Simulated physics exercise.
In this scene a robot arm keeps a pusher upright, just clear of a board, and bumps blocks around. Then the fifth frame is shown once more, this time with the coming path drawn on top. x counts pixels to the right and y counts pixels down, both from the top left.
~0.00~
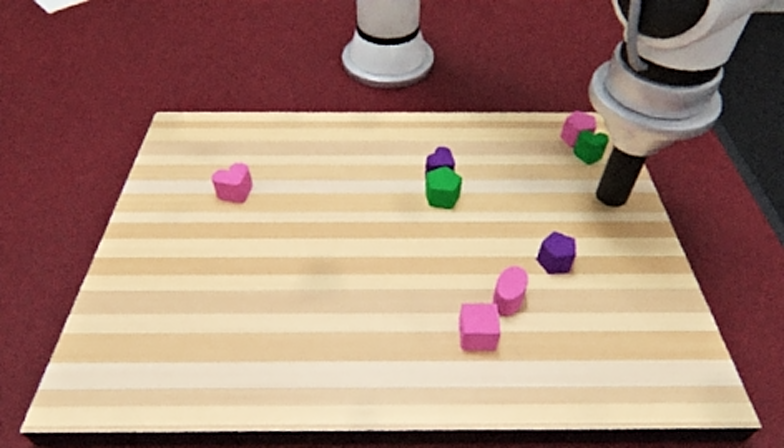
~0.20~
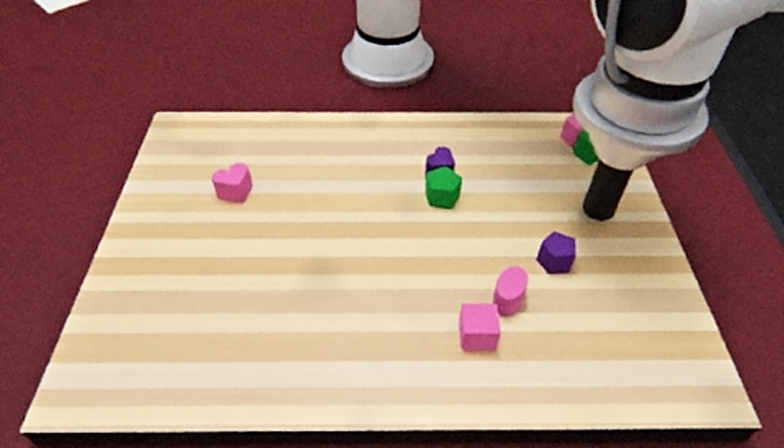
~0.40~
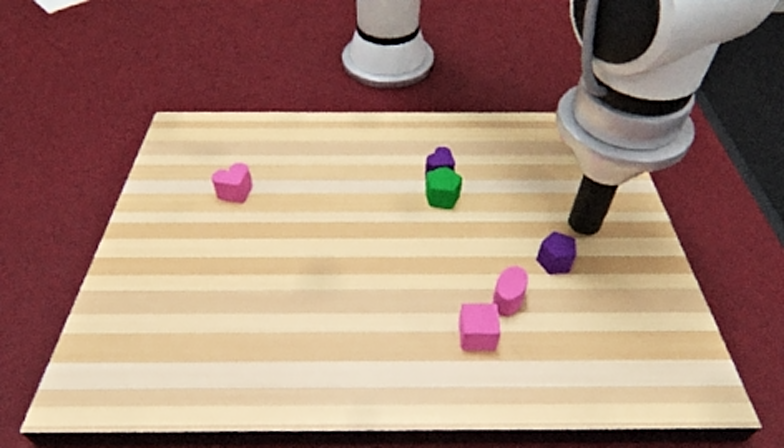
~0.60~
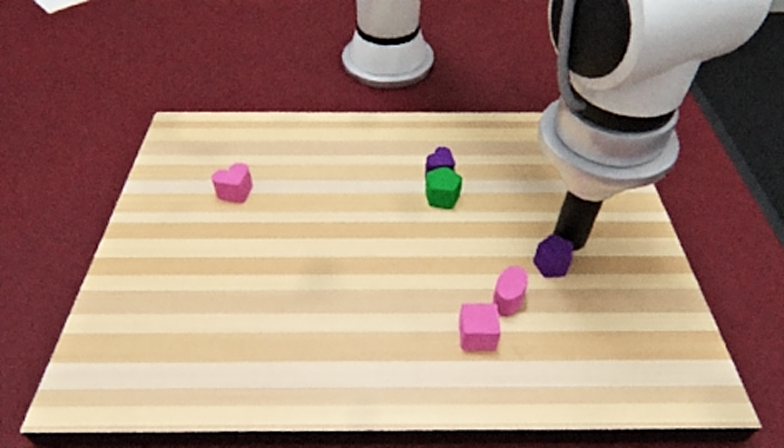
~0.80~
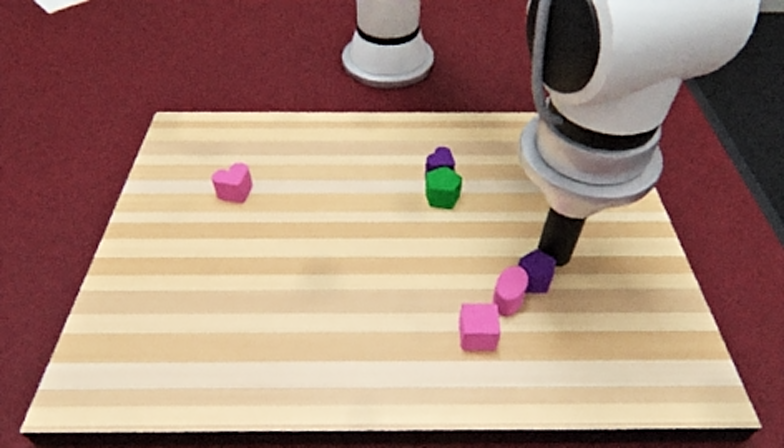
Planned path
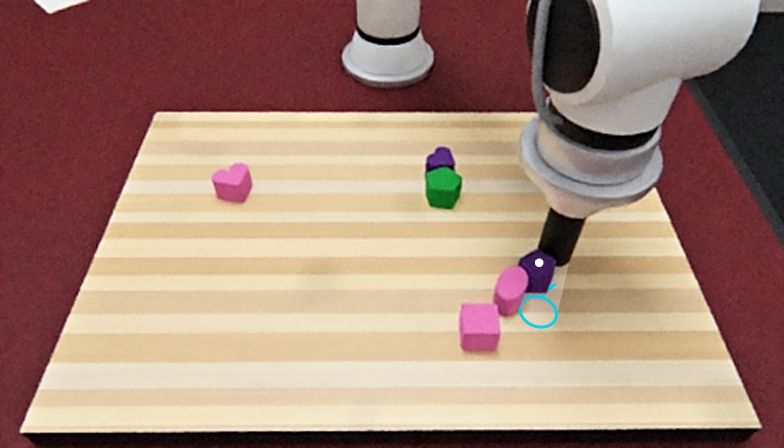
On a striped wooden board, a robot arm moving down and left, then nudging a purple block up to a pink oval.
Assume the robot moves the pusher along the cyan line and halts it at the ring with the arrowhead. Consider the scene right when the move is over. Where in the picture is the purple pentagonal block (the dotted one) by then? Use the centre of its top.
It will end up at (511, 305).
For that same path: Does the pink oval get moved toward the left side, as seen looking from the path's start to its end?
My answer is no.
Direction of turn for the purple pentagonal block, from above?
Rotates clockwise.
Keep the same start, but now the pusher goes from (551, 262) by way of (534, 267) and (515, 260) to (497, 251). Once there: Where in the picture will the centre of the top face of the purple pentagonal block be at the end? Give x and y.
The middle of its upper face will lie at (518, 270).
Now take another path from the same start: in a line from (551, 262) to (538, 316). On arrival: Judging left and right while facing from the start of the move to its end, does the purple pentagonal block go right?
Yes, it checks out.
The drawn path runs from (551, 262) to (538, 311); the dot is on the purple pentagonal block.
On the path given first. Halfway along, pusher (548, 279); pink square block (478, 321); pink oval (494, 287), turned 20° anticlockwise; purple pentagonal block (526, 285), turned 25° clockwise.
At the end, pusher (541, 304); pink square block (476, 322); pink oval (484, 288); purple pentagonal block (511, 305), turned 50° clockwise.
